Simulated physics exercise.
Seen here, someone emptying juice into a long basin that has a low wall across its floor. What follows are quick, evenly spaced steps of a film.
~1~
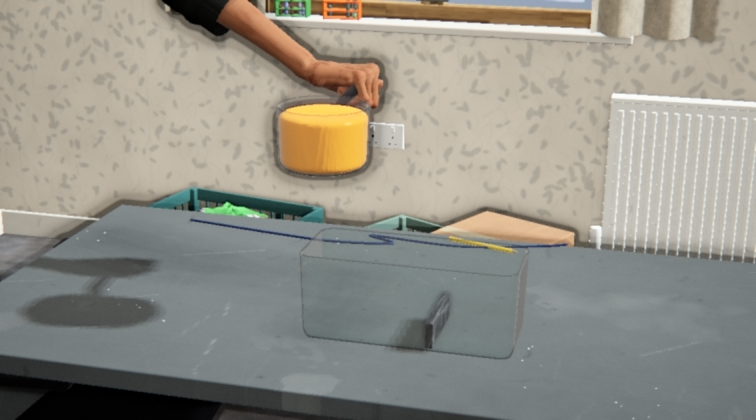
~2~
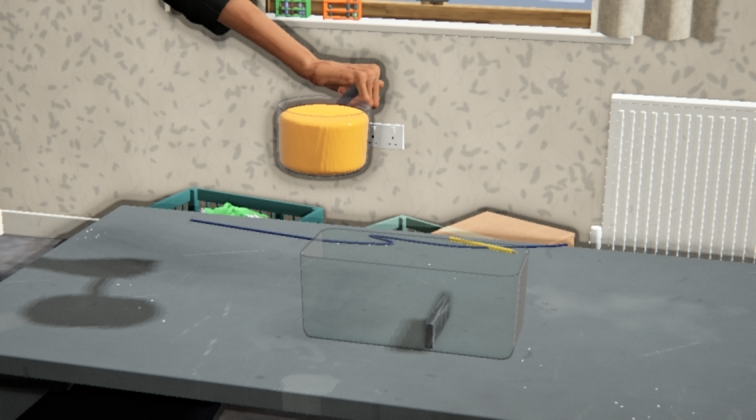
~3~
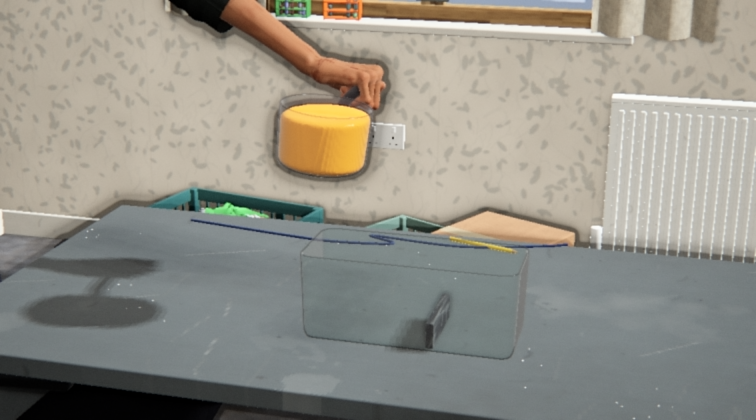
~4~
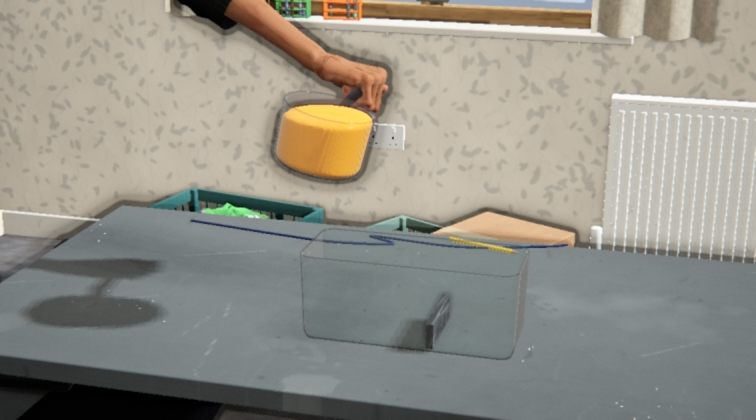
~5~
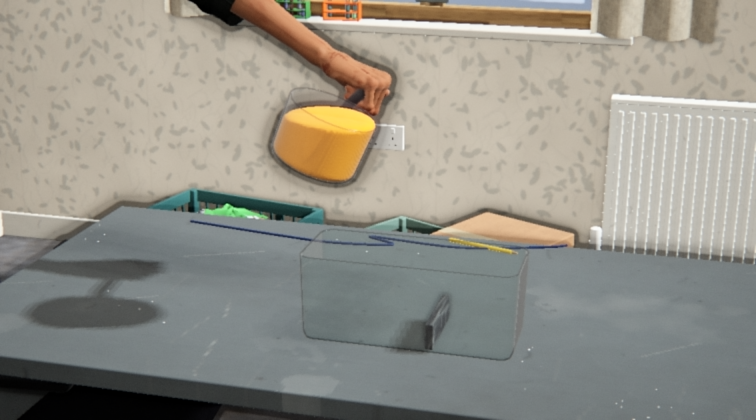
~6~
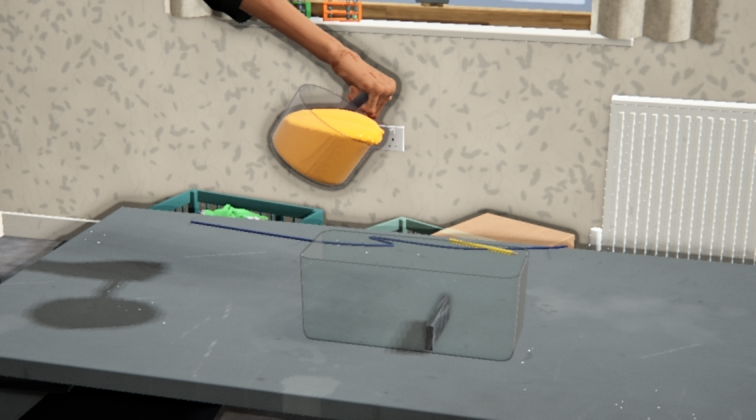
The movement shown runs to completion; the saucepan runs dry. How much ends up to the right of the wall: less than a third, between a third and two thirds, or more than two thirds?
The share right of the wall does not reach a third.
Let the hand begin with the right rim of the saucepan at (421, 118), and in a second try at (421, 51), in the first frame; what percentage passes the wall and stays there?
Roughly 65 per cent, then roughly 60 per cent.
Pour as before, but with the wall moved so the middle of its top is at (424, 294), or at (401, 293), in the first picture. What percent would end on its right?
Respectively 30 and 75 per cent, approximately.
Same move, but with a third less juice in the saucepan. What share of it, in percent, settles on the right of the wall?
Some 10 parts in a hundred, give or take.
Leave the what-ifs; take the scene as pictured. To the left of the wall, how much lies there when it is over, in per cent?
It comes to 80 per cent or so.
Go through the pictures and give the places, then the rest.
Tilt 0°; pouring edge (368, 110); surface from (283, 111) to (367, 117); the long basin's rim runs from (311, 242) to (524, 263); the wall's top is at (438, 309), in the first picture.
Tilt 2°; pouring edge (368, 111); surface from (283, 111) to (367, 118), in the second picture.
Tilt 6°; pouring edge (371, 115); surface from (285, 110) to (369, 119), in the third picture.
Tilt 13°; pouring edge (373, 121); surface from (286, 111) to (372, 121), in the fourth picture.
Tilt 22°; pouring edge (374, 131); surface from (287, 113) to (376, 124), in the fifth picture.
Tilt 33°; pouring edge (375, 141); surface from (282, 121) to (374, 133); 3 per cent is over the edge, in the sixth picture.
A moment on, the saucepan is tipped on its side and 40 per cent is still to pour, 17 is left of the wall and 1 right of it.
Next, the saucepan is tipped right over and 9 per cent is still to pour, 71 is left of the wall and 8 right of it.
Then the saucepan is tipped right over and 2 per cent is still to pour, 79 is left of the wall and 10 right of it.
Later the saucepan is tipped right over and 0 per cent is still to pour, 83 is left of the wall and 13 right of it.
In the end 81 per cent lies left of the wall, 16 right of it and 3 outside.
